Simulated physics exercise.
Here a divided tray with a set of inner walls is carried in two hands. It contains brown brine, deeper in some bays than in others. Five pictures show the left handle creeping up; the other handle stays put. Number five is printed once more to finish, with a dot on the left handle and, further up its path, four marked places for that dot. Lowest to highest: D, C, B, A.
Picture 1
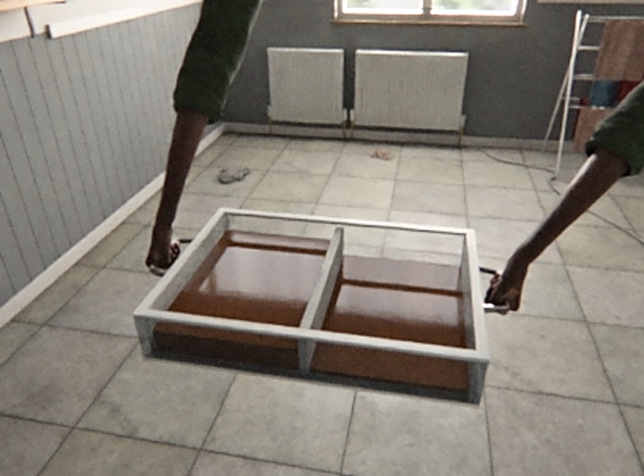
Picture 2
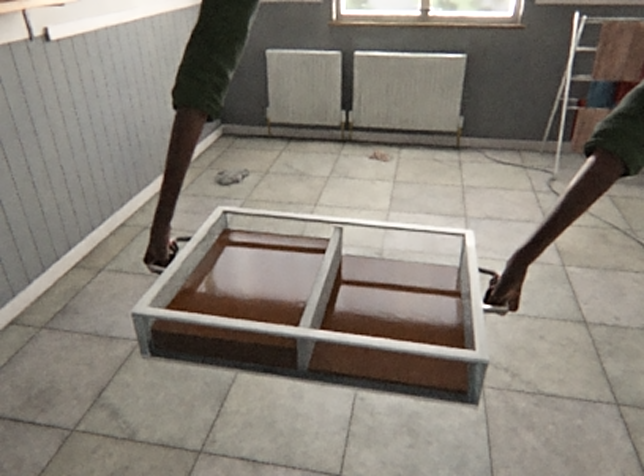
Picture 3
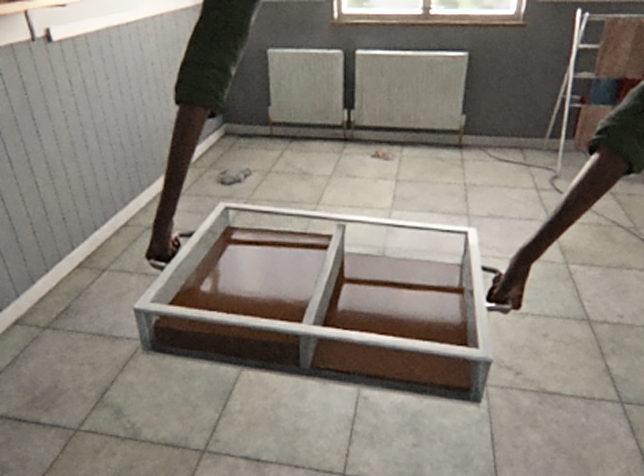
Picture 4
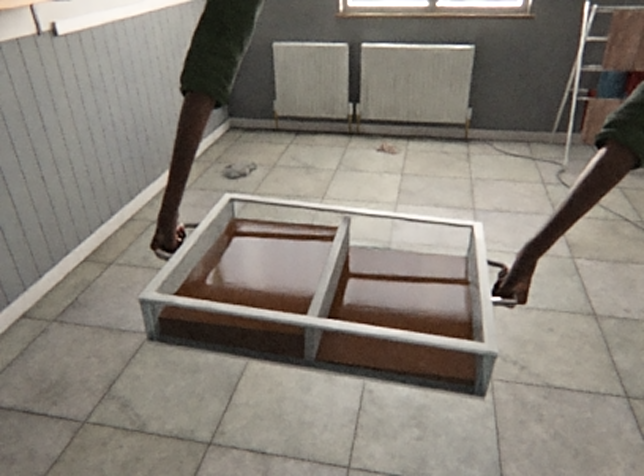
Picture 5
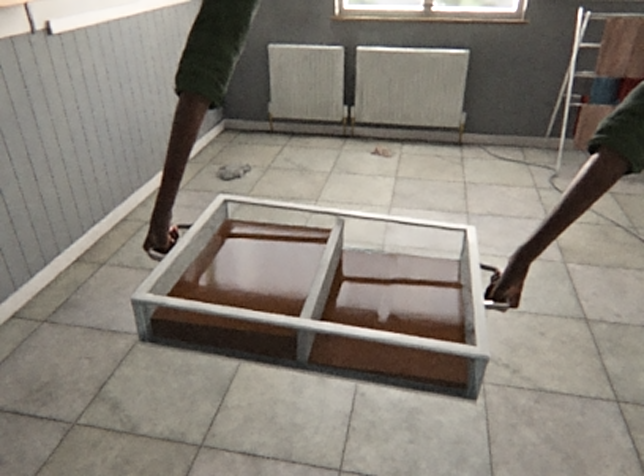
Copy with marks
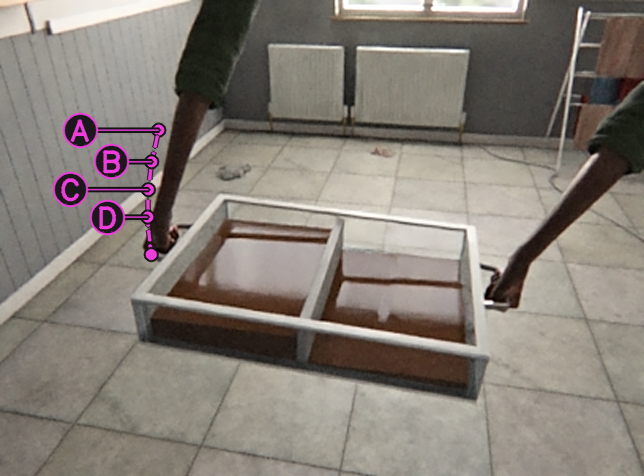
Two hands holding a divided tray of brown liquid by its side handles above a tiled floor, tilting it very slightly rightward.
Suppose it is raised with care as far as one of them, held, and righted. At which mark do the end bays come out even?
Use stop A.
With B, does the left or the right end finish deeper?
The left one.
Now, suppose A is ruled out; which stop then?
The answer is B.
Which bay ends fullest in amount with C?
It is the left one.
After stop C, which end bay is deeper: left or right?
The left end bay.
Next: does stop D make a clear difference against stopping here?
No.
On the marked copy, A at (158, 130); B at (151, 161); C at (148, 189); D at (147, 217).
With A, the two end bays stand about equally deep; nothing spills.
With B, the left end bay stands much deeper than the other; nothing spills.
With C, the left end bay stands much deeper than the other; nothing spills.
With D, the left end bay stands much deeper than the other; nothing spills.
